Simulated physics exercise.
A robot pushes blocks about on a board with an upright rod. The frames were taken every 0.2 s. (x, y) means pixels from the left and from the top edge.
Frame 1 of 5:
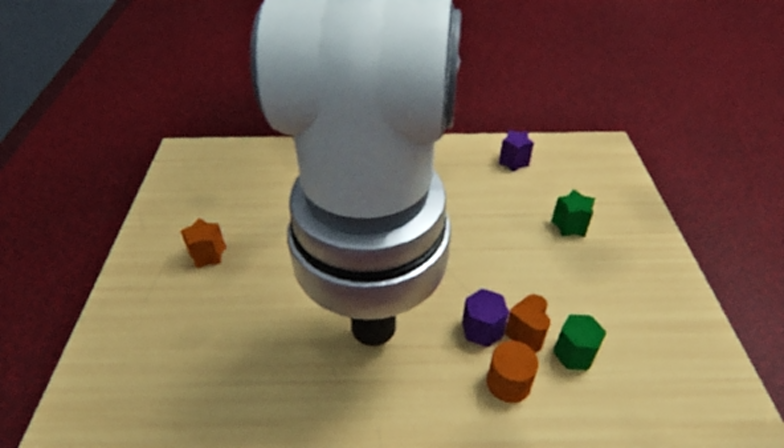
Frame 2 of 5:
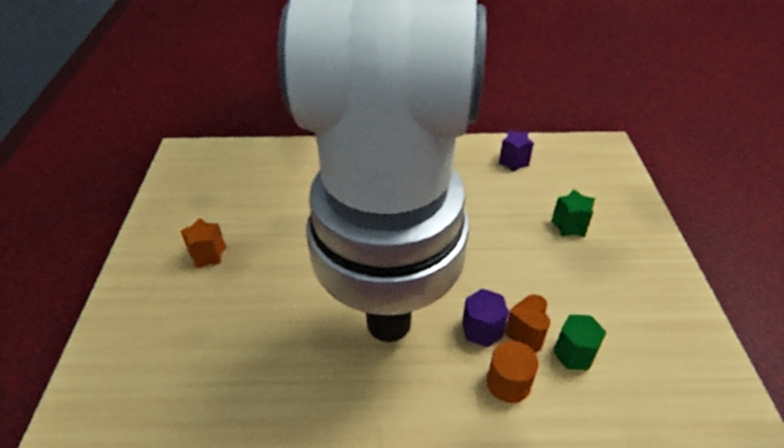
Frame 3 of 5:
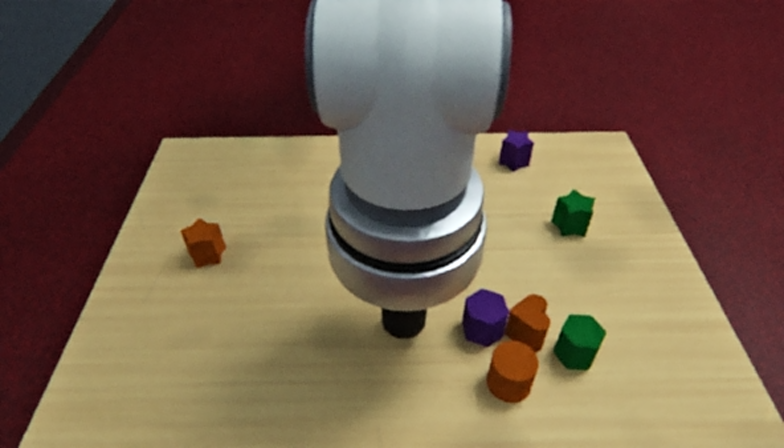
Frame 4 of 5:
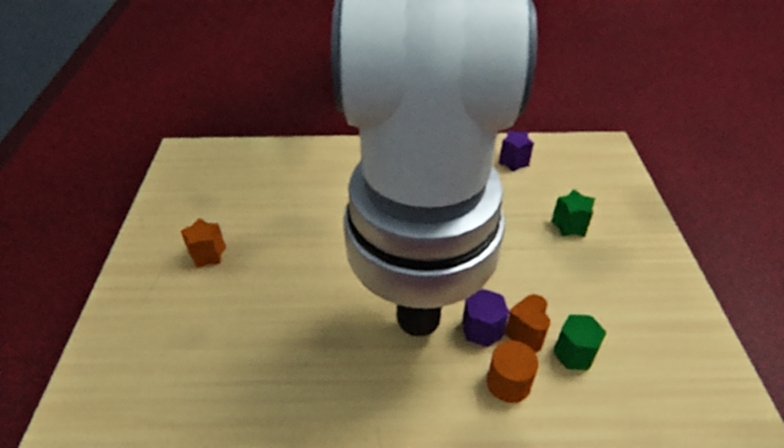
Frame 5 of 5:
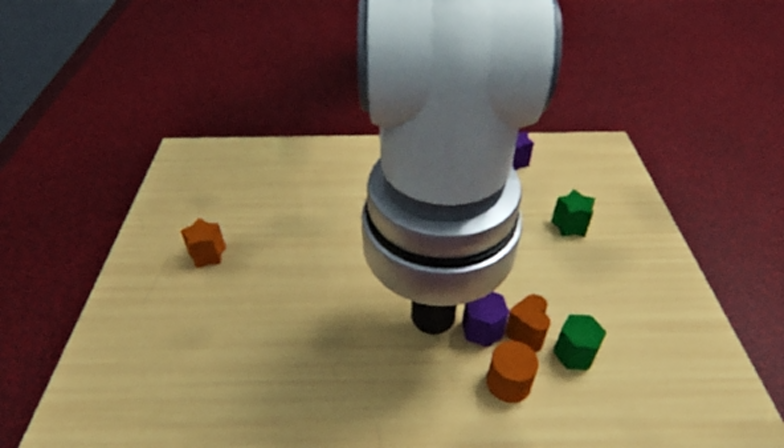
A robot arm moves its black rod slowly right, close to a still purple block.
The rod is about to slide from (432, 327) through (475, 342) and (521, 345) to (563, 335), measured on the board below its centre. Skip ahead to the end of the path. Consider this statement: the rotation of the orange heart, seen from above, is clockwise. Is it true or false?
True.
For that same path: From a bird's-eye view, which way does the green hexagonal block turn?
Clockwise.
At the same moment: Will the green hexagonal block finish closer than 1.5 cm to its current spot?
That would be a no.
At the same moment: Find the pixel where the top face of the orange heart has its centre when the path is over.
Put as a pixel place, it's (602, 290).
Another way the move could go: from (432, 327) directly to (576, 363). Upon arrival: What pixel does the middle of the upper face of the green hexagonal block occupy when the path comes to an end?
Pixel (632, 340).
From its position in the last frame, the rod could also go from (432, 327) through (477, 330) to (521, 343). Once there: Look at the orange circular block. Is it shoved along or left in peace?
At the end of the path, the orange circular block remains in its old spot.
On the path given first. One third of the way, rod (478, 332); purple hexagonal block (520, 305), turned 30° anticlockwise; orange heart (559, 307), turned 45° clockwise.
Two thirds of the way, rod (525, 334); purple hexagonal block (541, 291), turned 55° anticlockwise; orange circular block (519, 363); orange heart (584, 298), turned 90° clockwise; green hexagonal block (589, 330), turned 10° clockwise.
At the end, rod (567, 324); purple hexagonal block (551, 279), turned 95° anticlockwise; orange circular block (519, 363); orange heart (602, 290), turned 80° clockwise; green hexagonal block (614, 333), turned 55° clockwise.
